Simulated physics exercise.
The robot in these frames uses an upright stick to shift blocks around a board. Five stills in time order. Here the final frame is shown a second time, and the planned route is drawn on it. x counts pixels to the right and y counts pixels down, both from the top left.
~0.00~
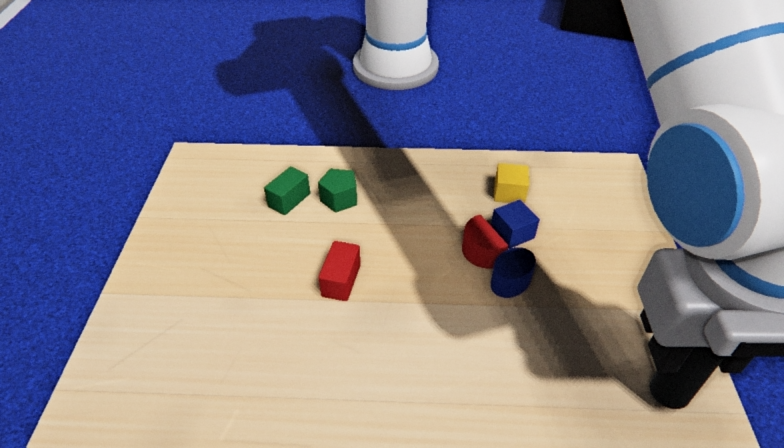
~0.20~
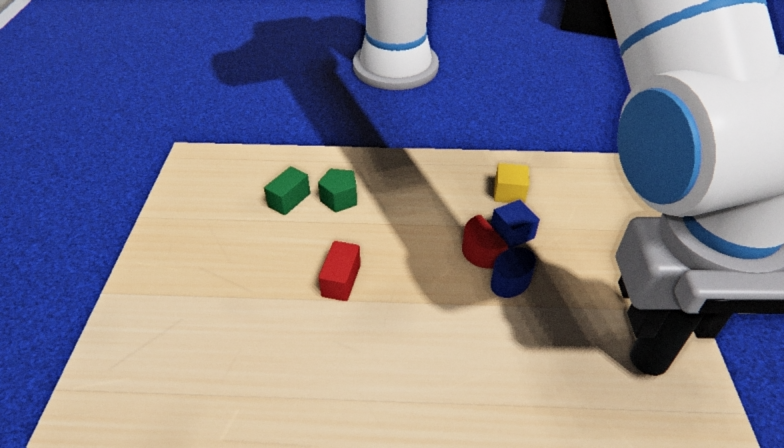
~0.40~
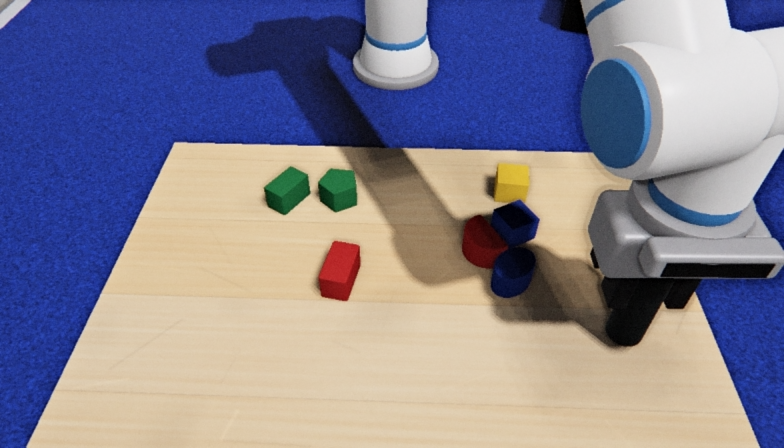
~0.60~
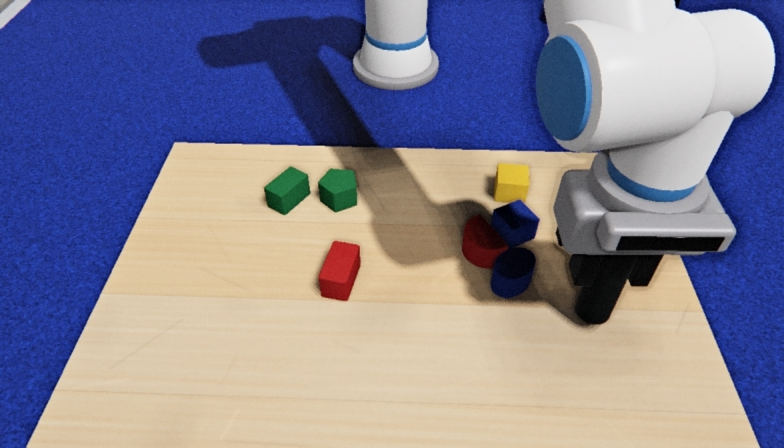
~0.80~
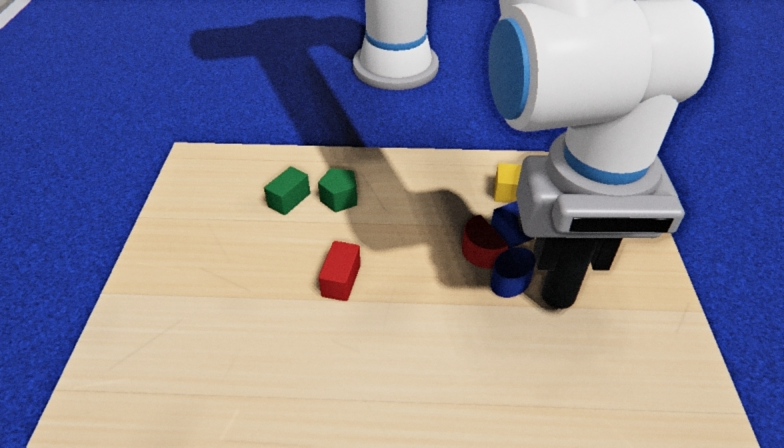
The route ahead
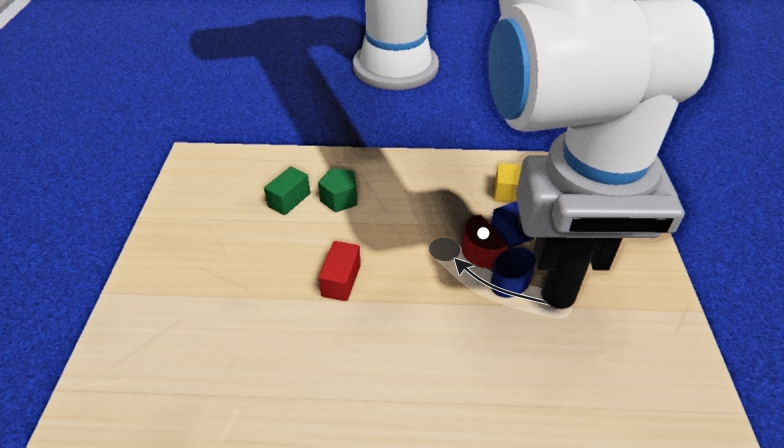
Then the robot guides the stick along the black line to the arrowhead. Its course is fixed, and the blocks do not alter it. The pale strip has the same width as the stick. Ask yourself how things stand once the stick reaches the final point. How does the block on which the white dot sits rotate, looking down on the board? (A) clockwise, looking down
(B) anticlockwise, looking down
It's B.
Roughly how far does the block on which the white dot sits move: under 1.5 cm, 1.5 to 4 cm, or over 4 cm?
The over 4 cm band.
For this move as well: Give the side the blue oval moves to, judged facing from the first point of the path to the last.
It slides rightward.
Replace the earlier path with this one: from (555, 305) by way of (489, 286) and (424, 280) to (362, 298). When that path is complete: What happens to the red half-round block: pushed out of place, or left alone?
By the last moment, the red half-round block will have left its place.
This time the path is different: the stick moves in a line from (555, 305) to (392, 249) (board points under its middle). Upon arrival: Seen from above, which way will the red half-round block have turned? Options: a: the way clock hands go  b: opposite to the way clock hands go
It's b.
The drawn path runs from (555, 305) over (511, 293) and (473, 274) to (444, 249); the dot is on the red half-round block.
The first path, step by step. One third of the way, stick (513, 284); red half-round block (474, 224), turned 15° anticlockwise; blue oval (496, 250), turned 35° clockwise.
Two thirds of the way, stick (474, 265); red half-round block (463, 202), turned 30° anticlockwise; blue oval (473, 229), turned 85° clockwise.
At the end, stick (445, 240); red half-round block (460, 189), turned 30° anticlockwise; blue oval (469, 215), turned 90° clockwise; blue four-sided block not moved.
